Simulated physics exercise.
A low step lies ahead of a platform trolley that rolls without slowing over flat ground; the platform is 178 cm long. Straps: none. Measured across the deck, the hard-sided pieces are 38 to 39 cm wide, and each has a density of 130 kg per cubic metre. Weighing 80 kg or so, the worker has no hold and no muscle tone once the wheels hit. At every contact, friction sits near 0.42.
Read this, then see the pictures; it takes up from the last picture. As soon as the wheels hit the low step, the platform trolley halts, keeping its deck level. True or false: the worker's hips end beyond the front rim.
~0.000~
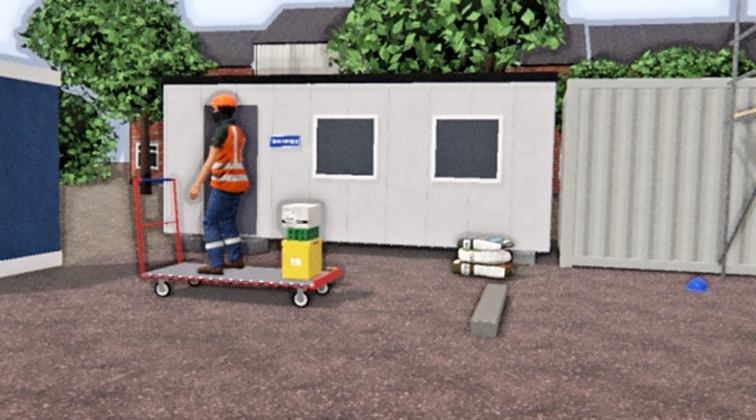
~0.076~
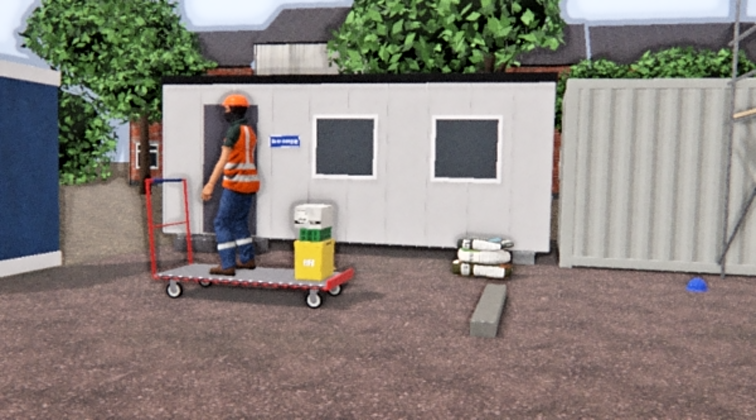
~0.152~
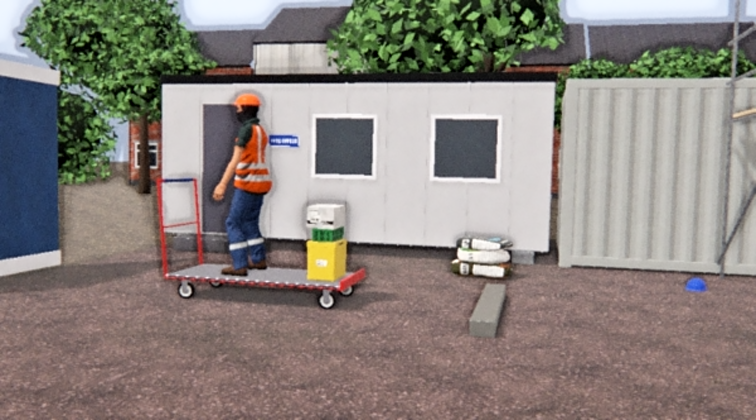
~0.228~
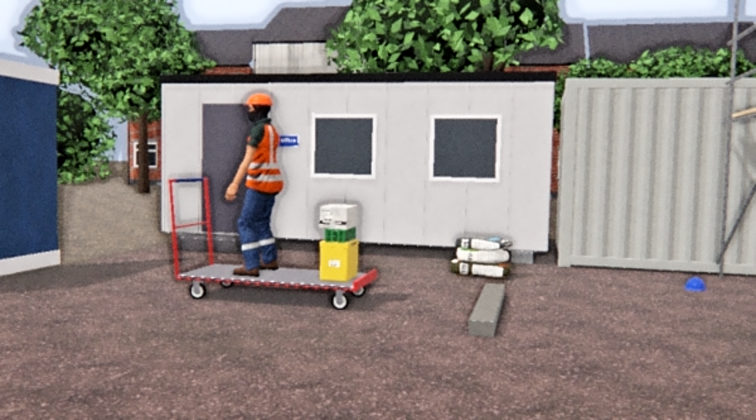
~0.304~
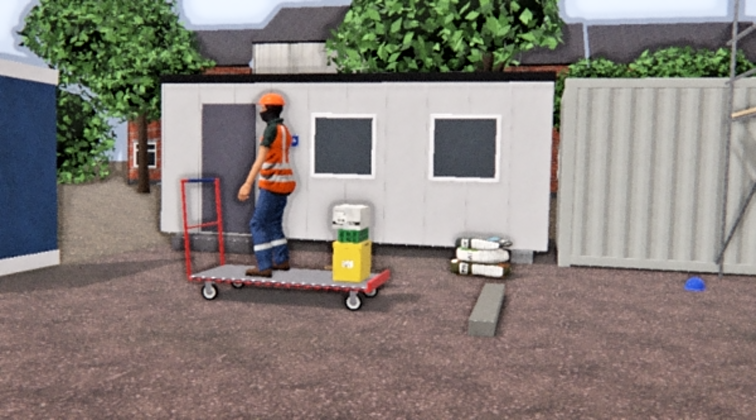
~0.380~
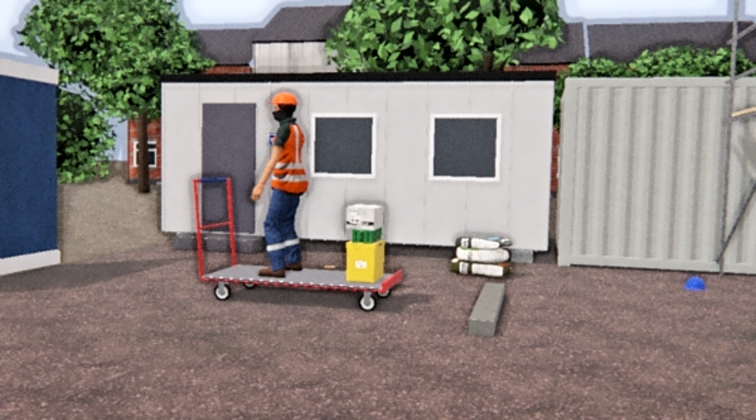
False.
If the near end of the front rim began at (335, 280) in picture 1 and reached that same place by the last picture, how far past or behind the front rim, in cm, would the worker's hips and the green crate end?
So the hips stay 60 cm short of the front rim, while the green one lands 50 cm beyond it.
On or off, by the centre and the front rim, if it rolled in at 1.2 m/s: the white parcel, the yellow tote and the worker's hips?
Then white would be no longer aboard, yellow still aboard and the hips still aboard.
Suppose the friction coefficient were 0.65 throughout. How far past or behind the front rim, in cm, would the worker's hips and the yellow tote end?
Hips 50 behind, yellow 20 behind.
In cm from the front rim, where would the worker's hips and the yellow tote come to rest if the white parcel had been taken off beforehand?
Then hips 60 behind, yellow 20 behind.
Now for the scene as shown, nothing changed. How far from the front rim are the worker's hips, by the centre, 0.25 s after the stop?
About 60 cm behind the rim.
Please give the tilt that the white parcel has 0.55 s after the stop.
Tilt: Around 100°.
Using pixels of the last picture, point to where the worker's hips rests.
(431, 269).
After 0.89 s the deck stops.
After 1.14 s the worker's hips are 60 cm behind the rim, near (427, 210) in the last picture's view.
After 1.44 s the worker's hips are 51 cm behind the rim, near (434, 269) in the last picture's view.
After 1.89 s the worker's hips are 55 cm behind the rim, near (430, 269) in the last picture's view.
At rest, 3.7 s, past the rim, white parcel and green crate; behind it, yellow tote and the worker's hips.
